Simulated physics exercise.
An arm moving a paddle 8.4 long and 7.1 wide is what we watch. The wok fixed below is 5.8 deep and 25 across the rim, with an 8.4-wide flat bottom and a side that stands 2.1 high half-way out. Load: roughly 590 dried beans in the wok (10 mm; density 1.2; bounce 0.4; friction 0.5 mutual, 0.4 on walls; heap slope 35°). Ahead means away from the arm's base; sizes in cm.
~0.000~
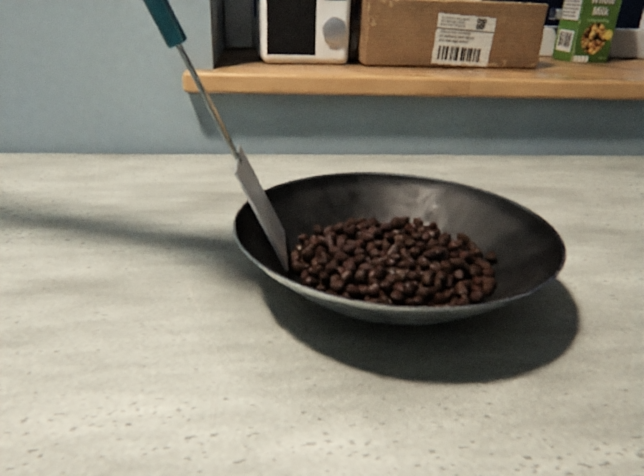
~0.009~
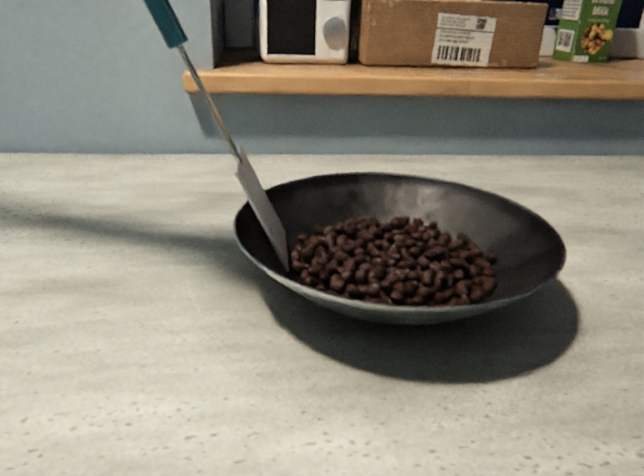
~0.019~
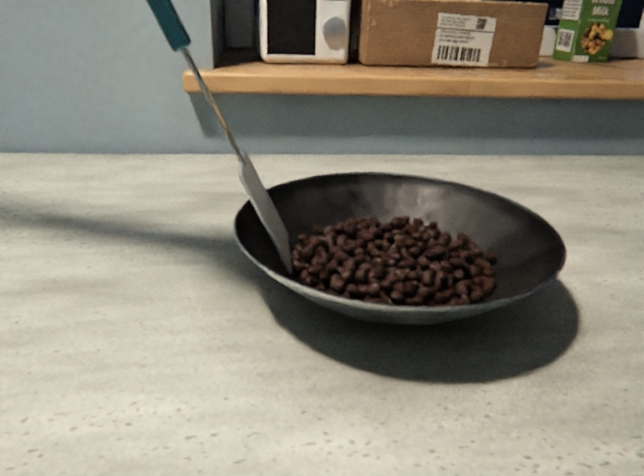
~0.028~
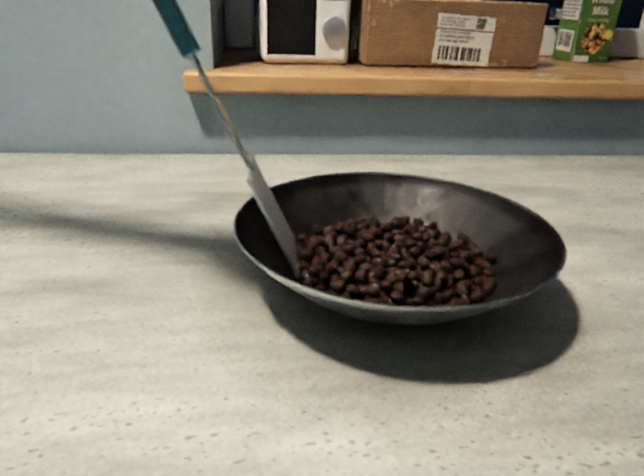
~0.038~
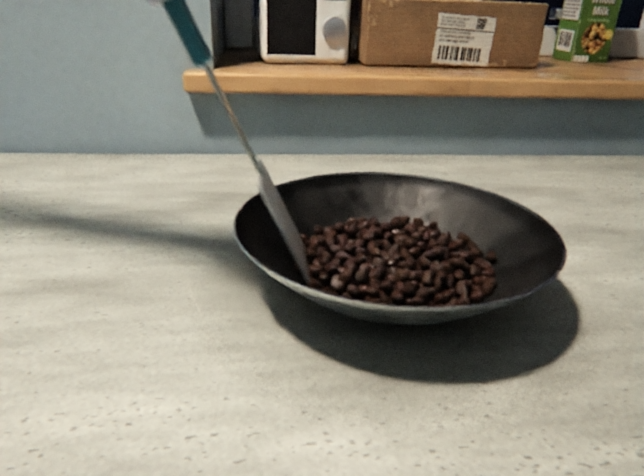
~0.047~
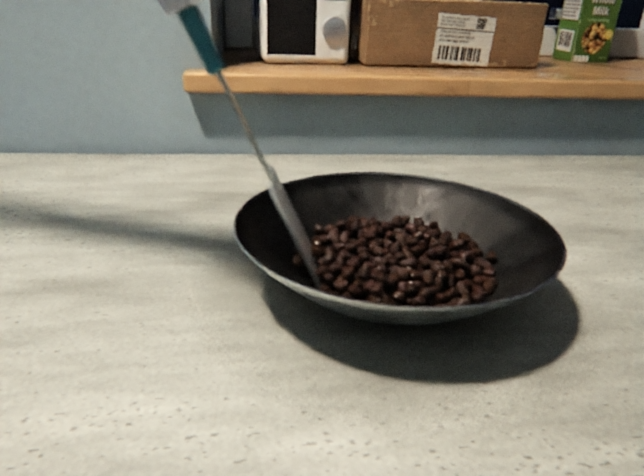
A paddle with a teal handle, dipped into the left side of a dark wok of brown beans, barely moved at first, then slid slightly right and downward against the edge of the heap.
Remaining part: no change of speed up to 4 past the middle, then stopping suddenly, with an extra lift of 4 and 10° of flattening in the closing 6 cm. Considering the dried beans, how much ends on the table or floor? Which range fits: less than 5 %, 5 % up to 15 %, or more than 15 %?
The range that fits is 5 % up to 15 %.
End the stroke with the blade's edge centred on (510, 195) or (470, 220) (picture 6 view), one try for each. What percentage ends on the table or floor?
Close to 45 and close to 30 per cent, respectively.
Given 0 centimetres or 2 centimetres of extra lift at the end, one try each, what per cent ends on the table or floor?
Roughly 10 % and then 10 %.
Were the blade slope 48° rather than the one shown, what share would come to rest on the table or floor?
10 %.
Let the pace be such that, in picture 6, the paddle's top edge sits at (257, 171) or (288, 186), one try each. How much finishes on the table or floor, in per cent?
Some 0 and 25 per cent.
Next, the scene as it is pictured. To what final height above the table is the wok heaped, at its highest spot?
7.0 cm.
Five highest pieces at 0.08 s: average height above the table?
I'd say close to 6 cm on average.
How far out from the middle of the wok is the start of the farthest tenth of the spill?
That works out to near 35 cm.
After 0.08 s, sloping 65°, highest piece 7 above the table; 593 in the wok.
After 0.12 s, sloping 61°, highest piece 8 above the table; 593 in the wok.
After 0.34 s, sloping 55°, highest piece 23 above the table; 544 in the wok, 36 on the table or floor, 13 on the blade or in flight.
After 1.39 s, sloping 55°, highest piece 7 above the table; 543 in the wok, 50 on the table or floor.
At rest, 543 in the wok, 50 on the table or floor. That is 8 % on the table or floor.
